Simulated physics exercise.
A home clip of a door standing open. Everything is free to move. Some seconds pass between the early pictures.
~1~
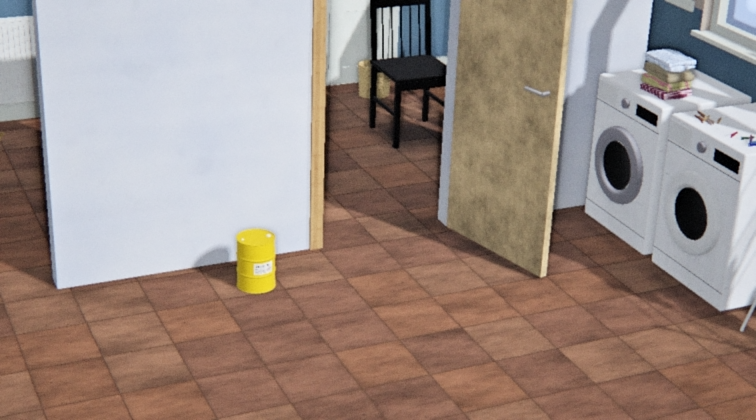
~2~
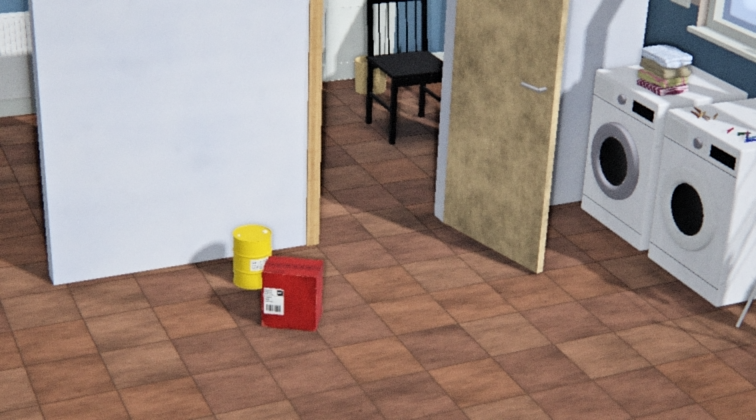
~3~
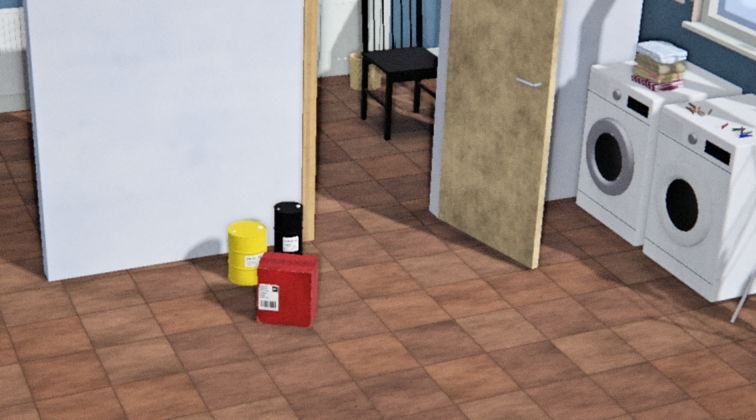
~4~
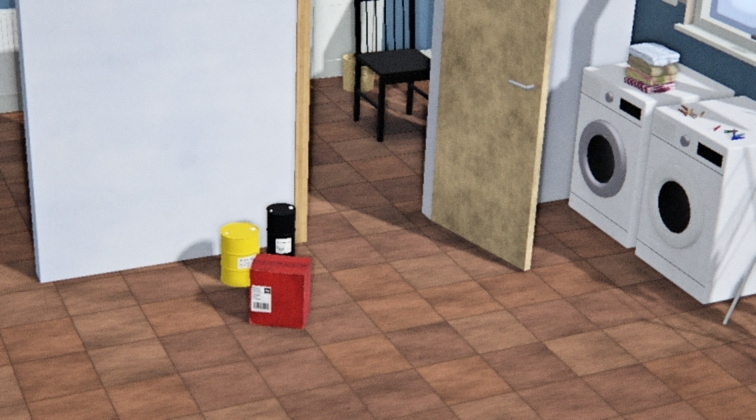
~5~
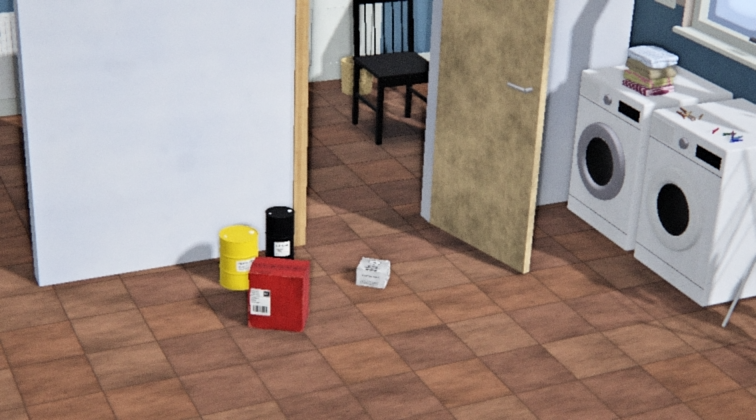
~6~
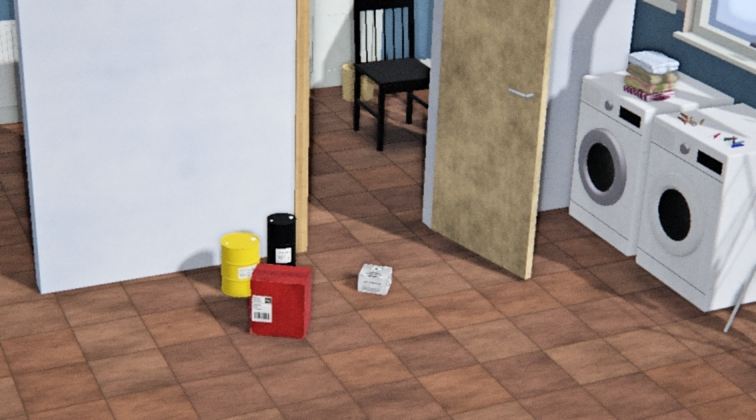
In this clip, a door stands open near two white washing machines as a red box, a black canister and then a small white box appear in turn near a yellow canister, while the view shifts slightly.
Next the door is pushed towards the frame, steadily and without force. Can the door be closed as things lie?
Here the door closes.
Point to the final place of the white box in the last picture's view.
Around (328, 273).
Then, 0.70 s past the last view, open by 79°.
Then, 1.30 s past the last view, open by 42°; white box displaced a little near (362, 278).
Then, 1.40 s past the last view, open by 35°; white box displaced about its own width near (348, 275).
Then, 1.70 s past the last view, open by 16°; white box displaced well along near (328, 273).
Finally, open by 0°; moved from the start, white box; the other 3 still in place. Final places as the last picture's camera would see them, white box near (328, 273).
